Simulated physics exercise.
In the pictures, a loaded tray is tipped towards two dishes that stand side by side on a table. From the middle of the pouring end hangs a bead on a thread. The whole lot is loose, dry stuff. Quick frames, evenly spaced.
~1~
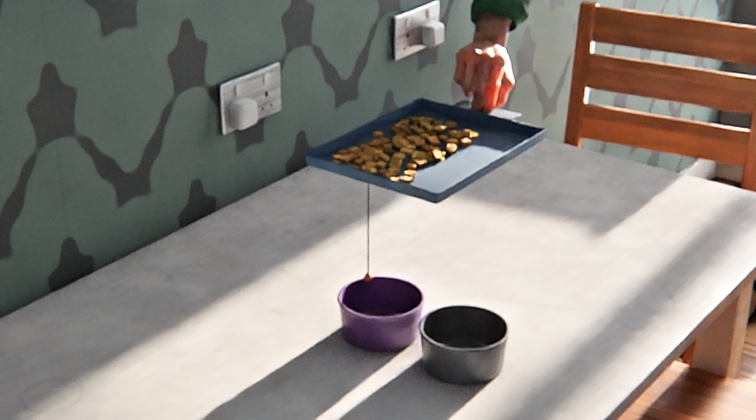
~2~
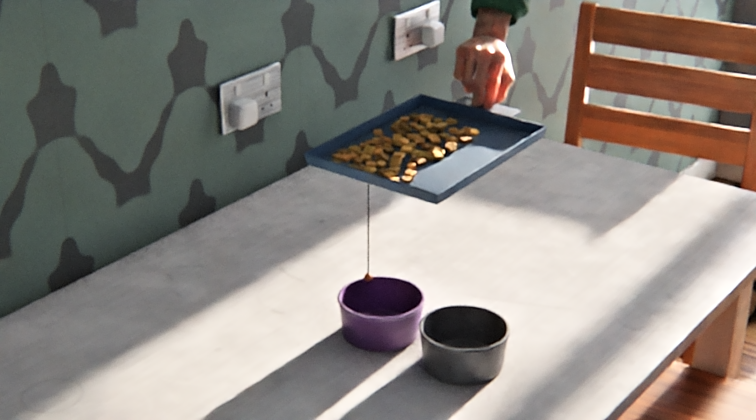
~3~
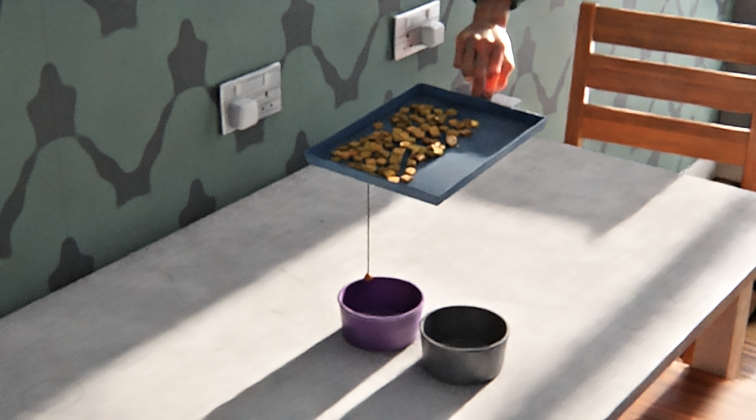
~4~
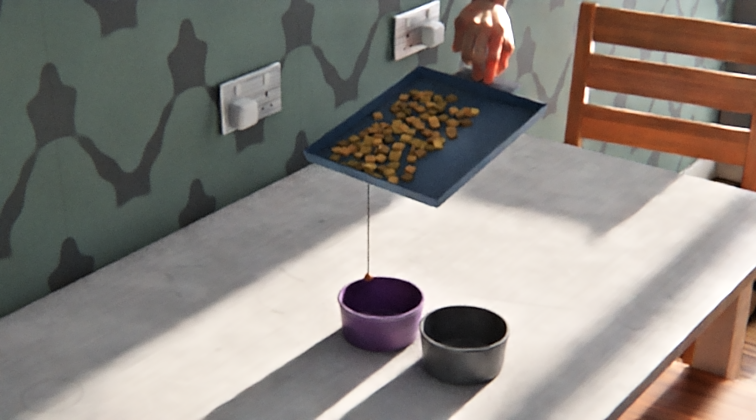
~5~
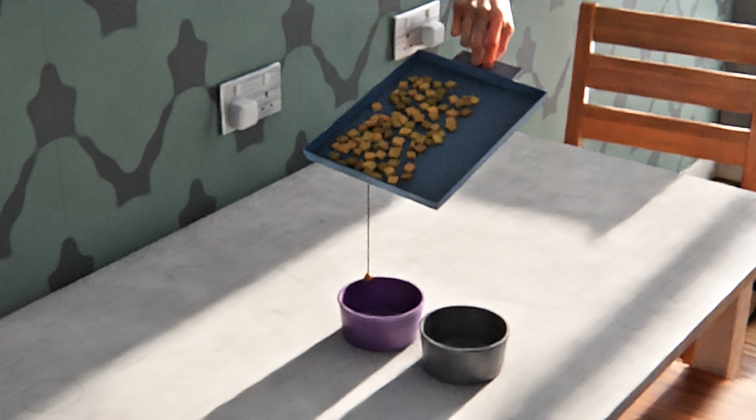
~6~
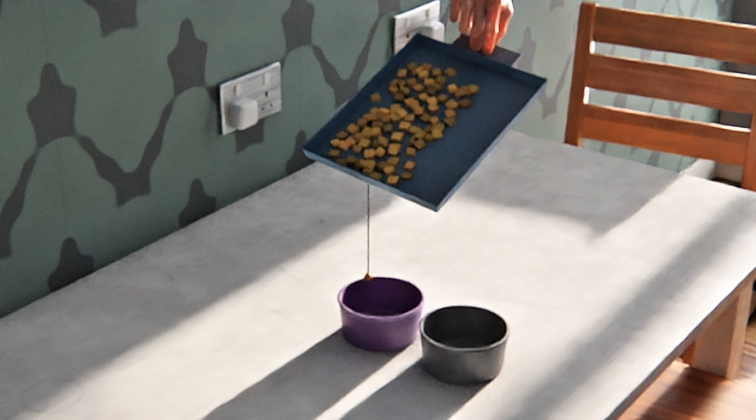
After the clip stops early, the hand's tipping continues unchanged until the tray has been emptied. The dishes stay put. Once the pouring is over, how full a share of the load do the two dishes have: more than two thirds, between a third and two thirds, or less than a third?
What lands in the dishes is a third or more, up to two thirds.
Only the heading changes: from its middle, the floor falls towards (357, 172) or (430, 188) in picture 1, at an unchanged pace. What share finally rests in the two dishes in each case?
Well, 0 percent for one and then 50 percent for the other.
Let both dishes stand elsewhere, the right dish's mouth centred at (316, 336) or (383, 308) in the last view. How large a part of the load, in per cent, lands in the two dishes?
Roughly 0% first, roughly 50% second.
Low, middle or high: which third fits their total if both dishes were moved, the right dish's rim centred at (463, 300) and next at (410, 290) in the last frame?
The two tries give, in order: Under a third; below one third.
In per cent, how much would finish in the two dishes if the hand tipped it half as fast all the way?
Around 50 percent.
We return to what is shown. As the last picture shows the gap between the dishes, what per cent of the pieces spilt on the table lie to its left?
Share to the left: Near 90 per cent.
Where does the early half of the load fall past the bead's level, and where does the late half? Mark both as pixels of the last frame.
About (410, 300), and after that about (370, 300).
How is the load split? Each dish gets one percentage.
At the end, 30 percent of the load sits in the left dish and 20 percent in the right dish.
Soon, tray tipped steeply; nearly all on the tray; a stray few in the air.
A while on, tray tipped past a quarter turn; about two thirds on the tray; a small part in the right dish; a small part in the left dish; a small part outside both; a small part in the air.
Towards the end, tray tipped past a quarter turn; about a quarter in the right dish; about a third in the left dish; about half outside both.
Finally, tray tipped past a quarter turn; about a quarter in the right dish; about a third in the left dish; about half outside both.
